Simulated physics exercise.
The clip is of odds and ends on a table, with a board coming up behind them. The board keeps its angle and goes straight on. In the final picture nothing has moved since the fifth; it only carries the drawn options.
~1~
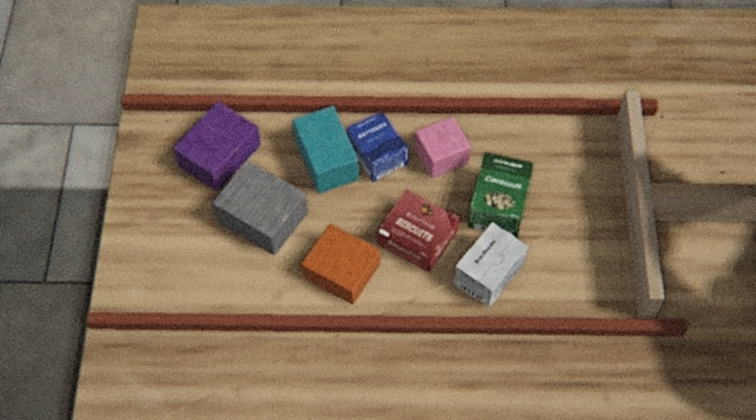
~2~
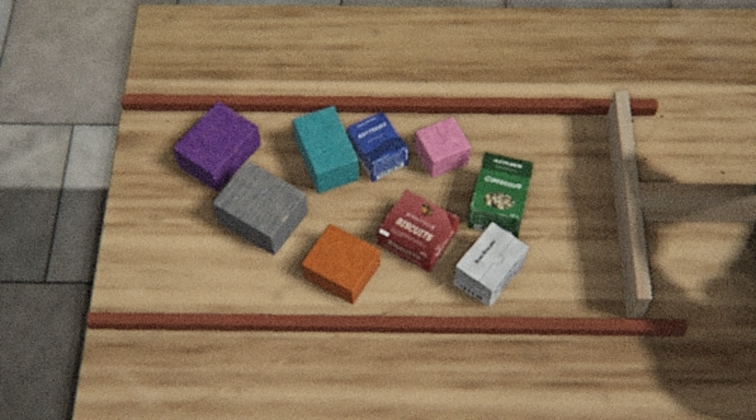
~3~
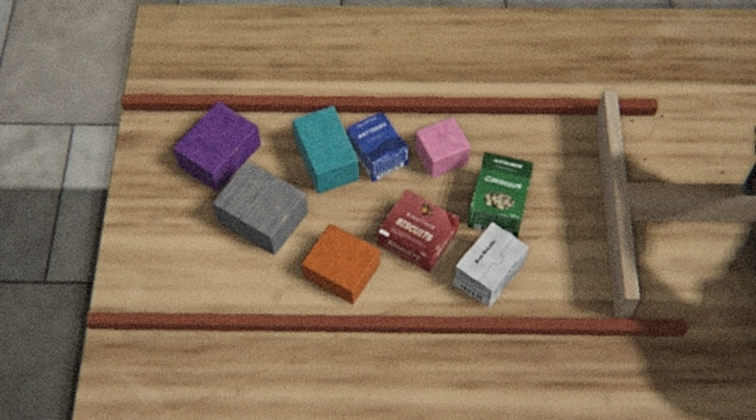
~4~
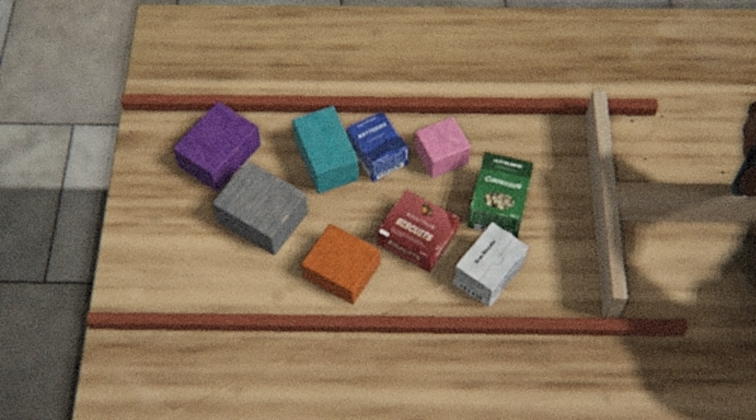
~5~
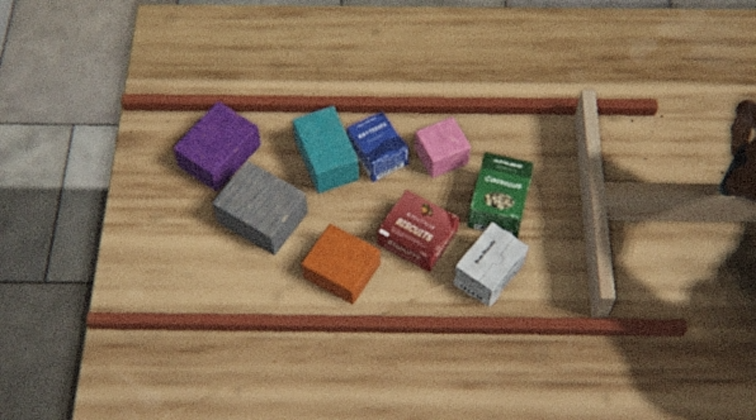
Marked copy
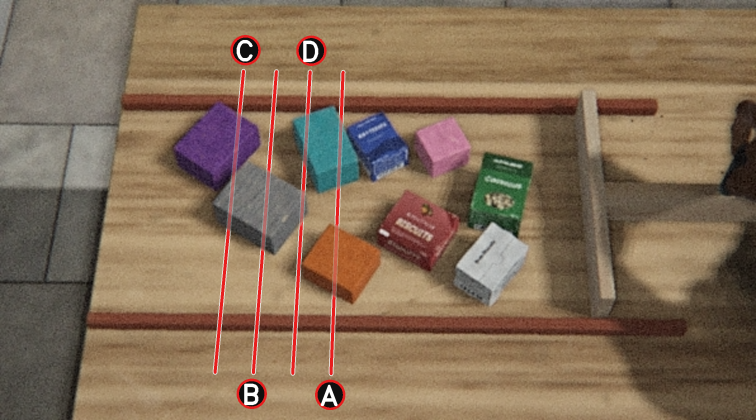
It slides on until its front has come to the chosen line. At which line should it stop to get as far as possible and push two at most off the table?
C is the last line within the limit.
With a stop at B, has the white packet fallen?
No.
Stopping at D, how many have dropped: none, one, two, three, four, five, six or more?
The count is none.
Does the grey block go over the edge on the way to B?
No.
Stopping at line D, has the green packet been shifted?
By then, yes.
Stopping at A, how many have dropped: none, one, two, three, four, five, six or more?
In all, none.
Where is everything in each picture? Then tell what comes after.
The first picture shows purple block (218, 147); white packet (491, 265); turquoise block (326, 150).
The second picture shows board (633, 189); pink block (443, 148).
The third picture shows board (621, 189); blue box (378, 146).
The fourth picture shows board (609, 189); red packet (418, 231).
The fifth picture shows board (598, 189); purple block (218, 147); white packet (491, 265); turquoise block (326, 150).
On the marked copy, A at (337, 211); B at (266, 211); C at (230, 210); D at (302, 211).
Following C. Soon after the start, board (466, 187); orange block (334, 271); white packet (435, 269).
Later, board (331, 186); purple block (156, 147); grey block (173, 215).
In the end, board (231, 185); grey block over the edge; purple block over the edge; two fallen.
As for the rest, A is within the limit but short; B is within the limit but short; D is within the limit but short.
